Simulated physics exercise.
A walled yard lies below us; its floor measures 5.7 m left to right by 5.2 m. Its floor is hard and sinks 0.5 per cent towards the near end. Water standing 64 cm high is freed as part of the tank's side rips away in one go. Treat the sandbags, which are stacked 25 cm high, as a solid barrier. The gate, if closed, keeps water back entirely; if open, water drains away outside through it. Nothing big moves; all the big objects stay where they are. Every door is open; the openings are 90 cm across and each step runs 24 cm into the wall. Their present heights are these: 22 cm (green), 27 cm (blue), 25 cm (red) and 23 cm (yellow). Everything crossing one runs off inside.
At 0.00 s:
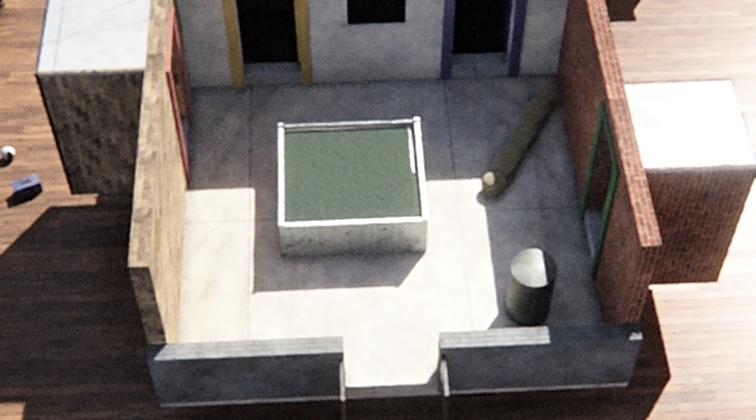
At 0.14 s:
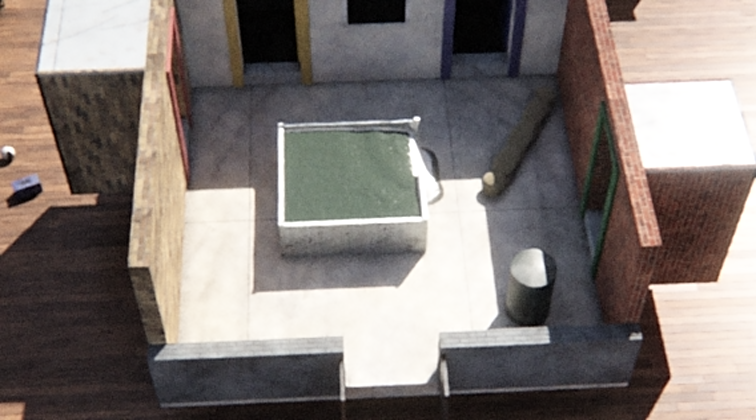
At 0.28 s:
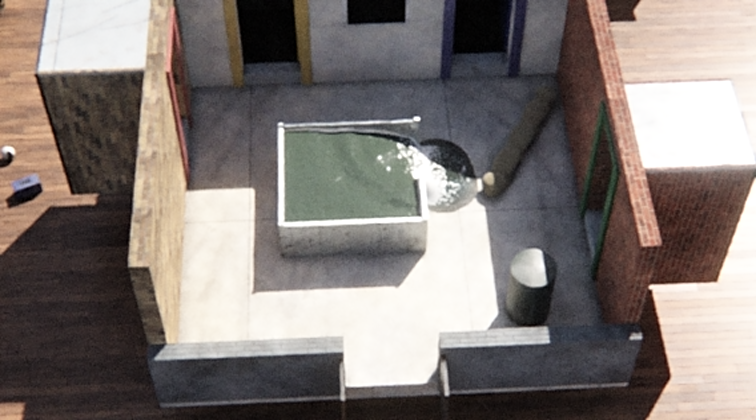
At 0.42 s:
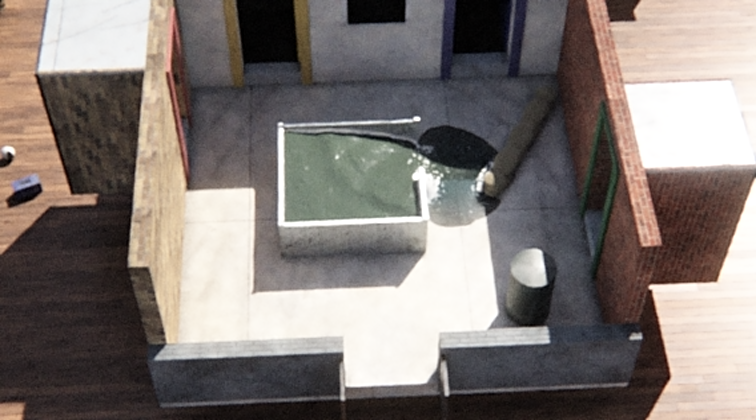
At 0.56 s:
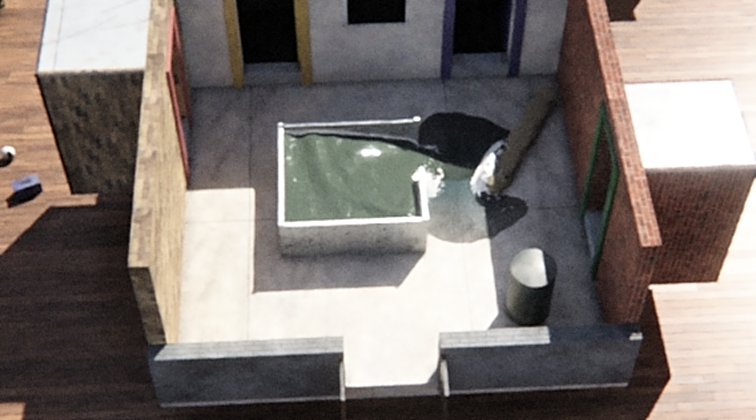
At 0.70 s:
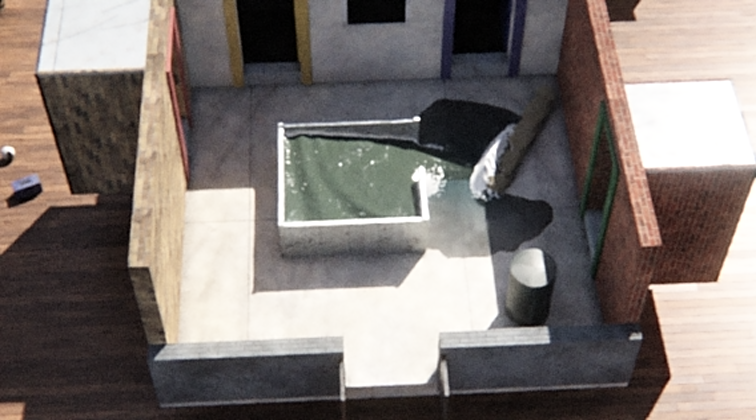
Water burst out through the right side of a square tank in a walled yard, splashed against a slanting log-like object, and spread in a dark patch across the floor toward a grey cylinder.
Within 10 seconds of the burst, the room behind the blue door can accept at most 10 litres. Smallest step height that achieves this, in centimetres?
32 cm.
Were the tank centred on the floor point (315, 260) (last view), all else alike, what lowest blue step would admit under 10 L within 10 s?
Minimum: Approx. 19 cm.
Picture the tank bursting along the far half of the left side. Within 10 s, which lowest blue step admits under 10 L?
About 11.5 cm.
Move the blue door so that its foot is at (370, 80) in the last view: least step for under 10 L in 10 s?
Minimum: About 7.5 cm.
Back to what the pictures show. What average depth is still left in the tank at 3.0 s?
About 31 centimetres on average.
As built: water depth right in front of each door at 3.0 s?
Centimetres: Green = 9, blue = 29, red = 0, yellow = 0.
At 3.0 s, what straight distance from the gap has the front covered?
It gets close to 4.0 metres out.
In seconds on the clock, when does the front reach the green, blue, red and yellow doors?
Green = 1.0 s, blue = 1.2 s, red = 4.0 s, yellow = 3.2 s.
After 1.4 s water covers 25 % of the floor, deepest (42 cm) near (484, 182); 15 cm at the blue door, 0 litres in over its 27 cm step.
After 3.0 s water covers 45 % of the floor, deepest (36 cm) near (554, 97); 29 cm at the blue door, 26 litres in over its 27 cm step.
After 10.0 s water covers 95 % of the floor, deepest (13 cm) near (178, 378); 9 cm at the blue door, 32 litres in over its 27 cm step.
At the blue door as built, the water arrived by 1.2 s and peaked near 30 cm at 2.6 s.
Run again over the same 10 s with other heights there, 35 litres in over 26.5 cm, 2 litres over 36 cm. The limit of 10 litres is kept from about 32 cm up.
